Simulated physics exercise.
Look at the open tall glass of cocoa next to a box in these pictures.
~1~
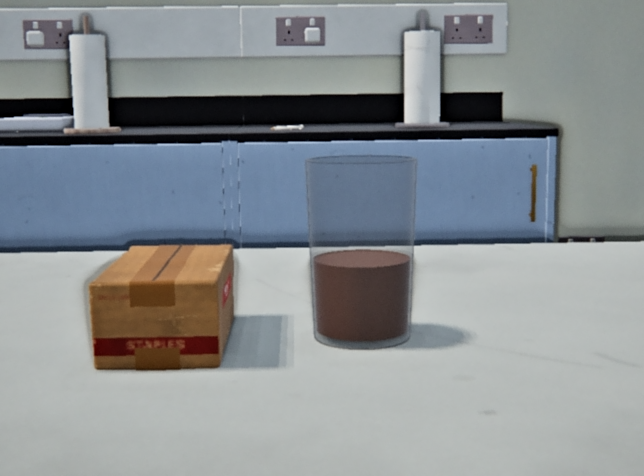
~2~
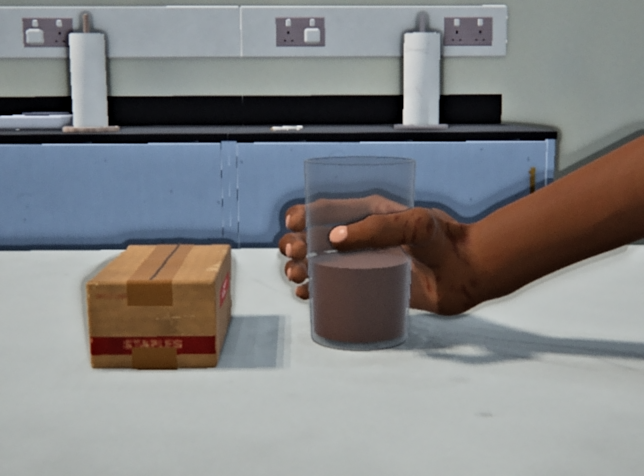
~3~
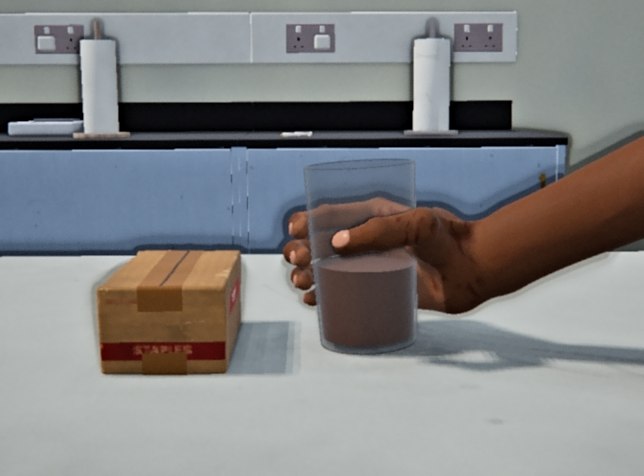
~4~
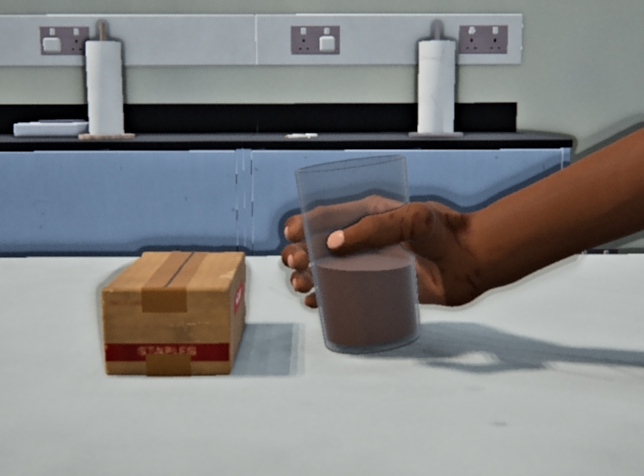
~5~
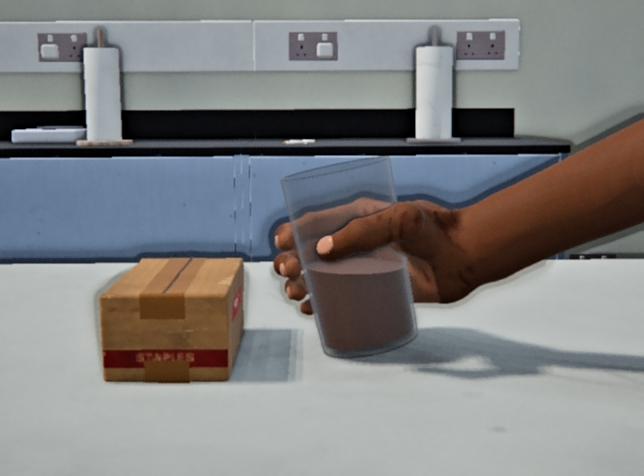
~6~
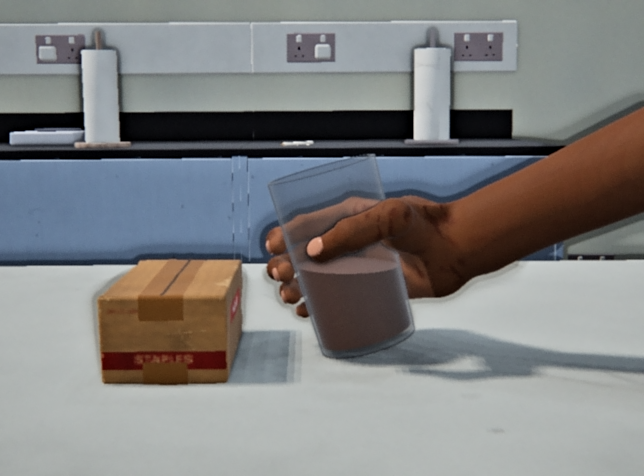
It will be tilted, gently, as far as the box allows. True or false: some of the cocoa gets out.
False.
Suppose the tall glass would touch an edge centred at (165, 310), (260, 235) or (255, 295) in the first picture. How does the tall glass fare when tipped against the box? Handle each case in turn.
In order: Sloshes out; survives; survives.
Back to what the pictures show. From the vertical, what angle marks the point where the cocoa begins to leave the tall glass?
About 65°.
Shortly, the tall glass leans by about 30°; none is lost.
Then, the tall glass leans by about 40°; none is lost.
At the finish, the tall glass leans by about 45°, against the box; none is lost.
